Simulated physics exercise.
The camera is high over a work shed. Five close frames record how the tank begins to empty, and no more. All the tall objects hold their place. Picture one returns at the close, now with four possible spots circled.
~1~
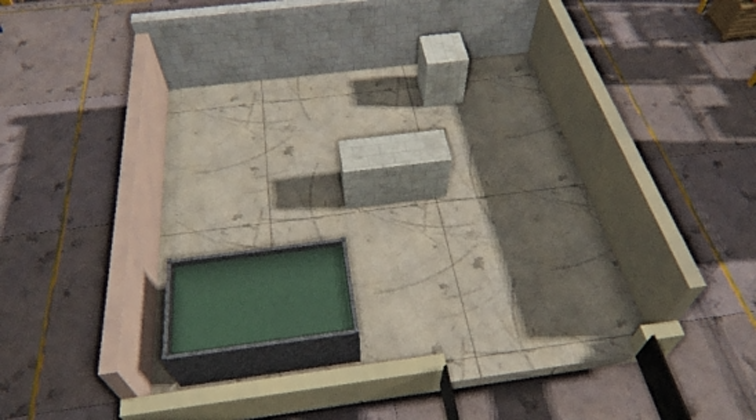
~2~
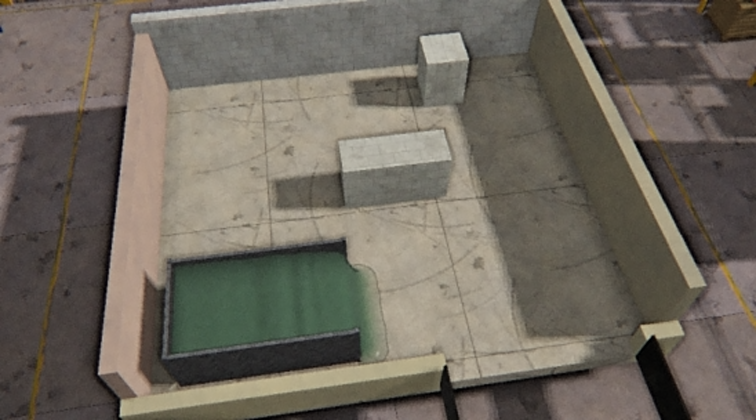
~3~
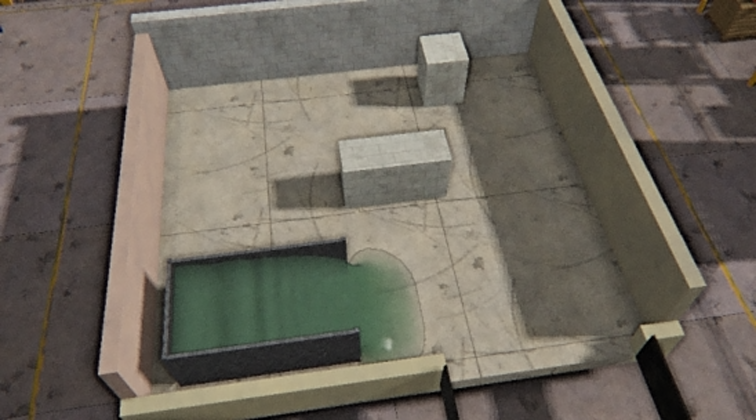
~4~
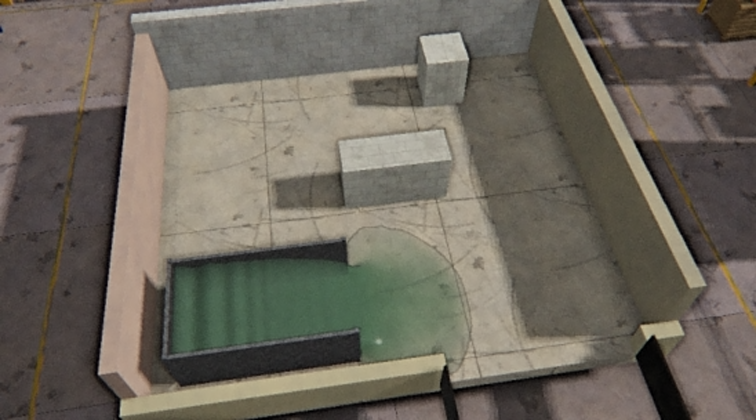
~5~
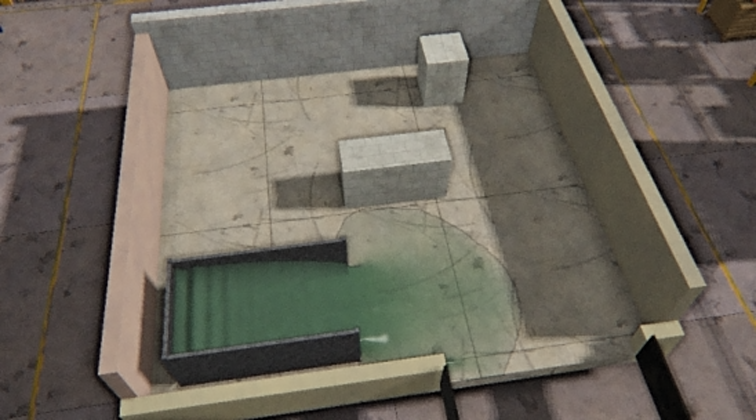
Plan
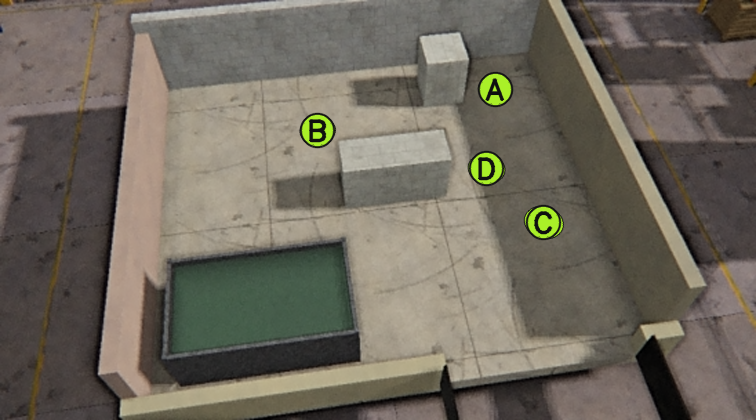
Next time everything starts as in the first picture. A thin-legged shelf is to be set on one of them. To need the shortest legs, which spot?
Use place B.
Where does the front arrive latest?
That is place B.
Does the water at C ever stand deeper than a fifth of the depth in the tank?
Yes, it does.
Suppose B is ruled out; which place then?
Here it is place D.
On the marked copy, A at (495, 89); B at (317, 130); C at (543, 222); D at (486, 168).
Choosing A, the water peaks at about 28 % of the depth that stood in the tank.
Choosing B, the water peaks at about 8 % of the depth that stood in the tank.
Choosing C, the water peaks at about 32 % of the depth that stood in the tank.
Choosing D, the water peaks at about 14 % of the depth that stood in the tank.
